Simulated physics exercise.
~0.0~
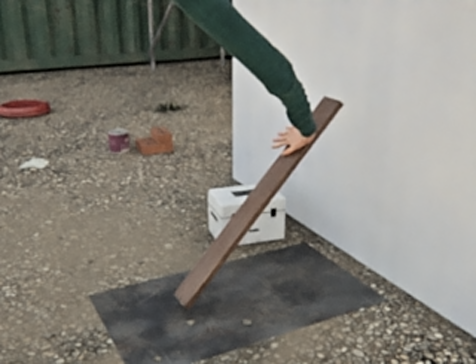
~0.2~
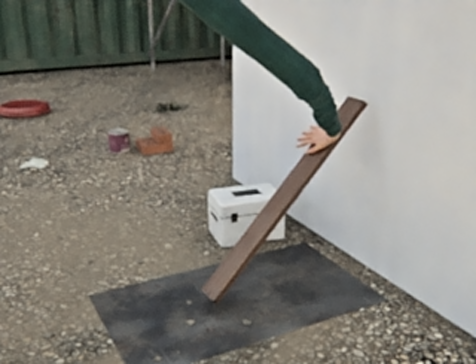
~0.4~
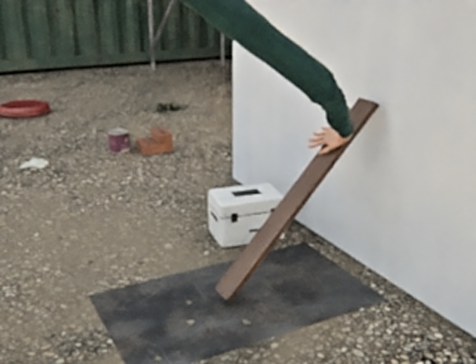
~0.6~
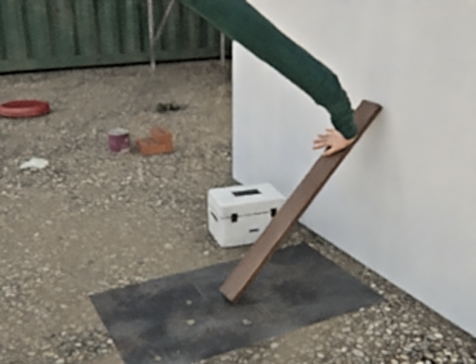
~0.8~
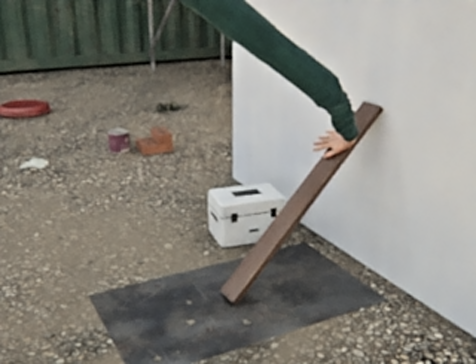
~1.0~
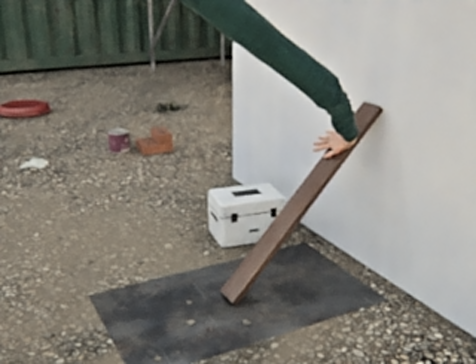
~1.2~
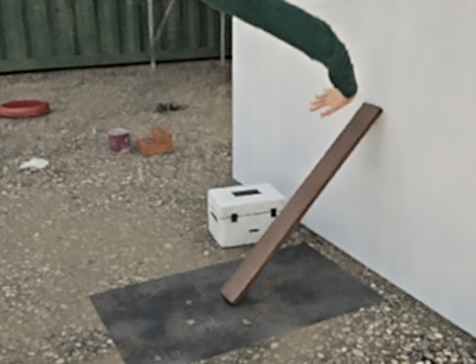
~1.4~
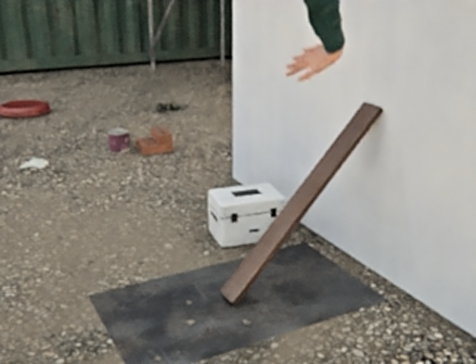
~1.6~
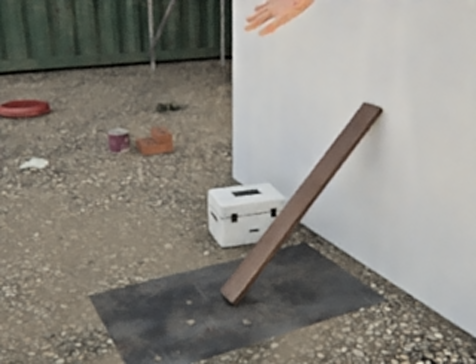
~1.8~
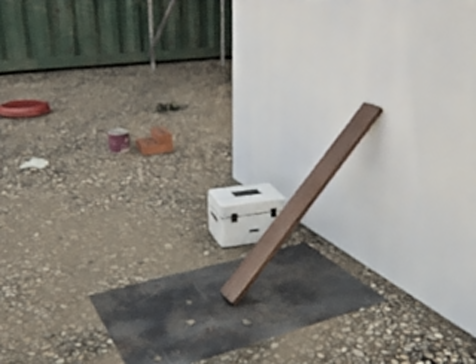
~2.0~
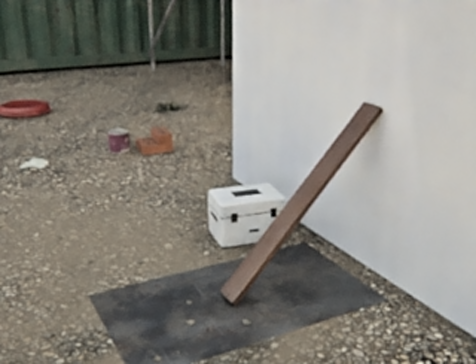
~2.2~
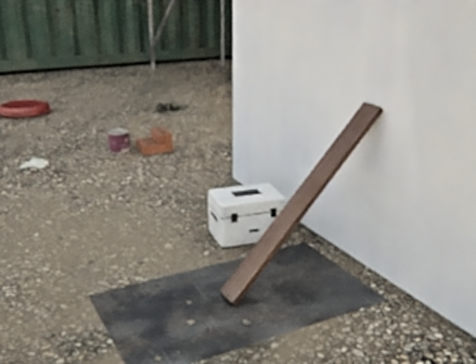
A brown plank was moved to the right by a hand in a green sleeve until it leaned against a white wall, its foot on a dark mat. The hand let go and withdrew, and the plank stayed propped beside a white toolbox.
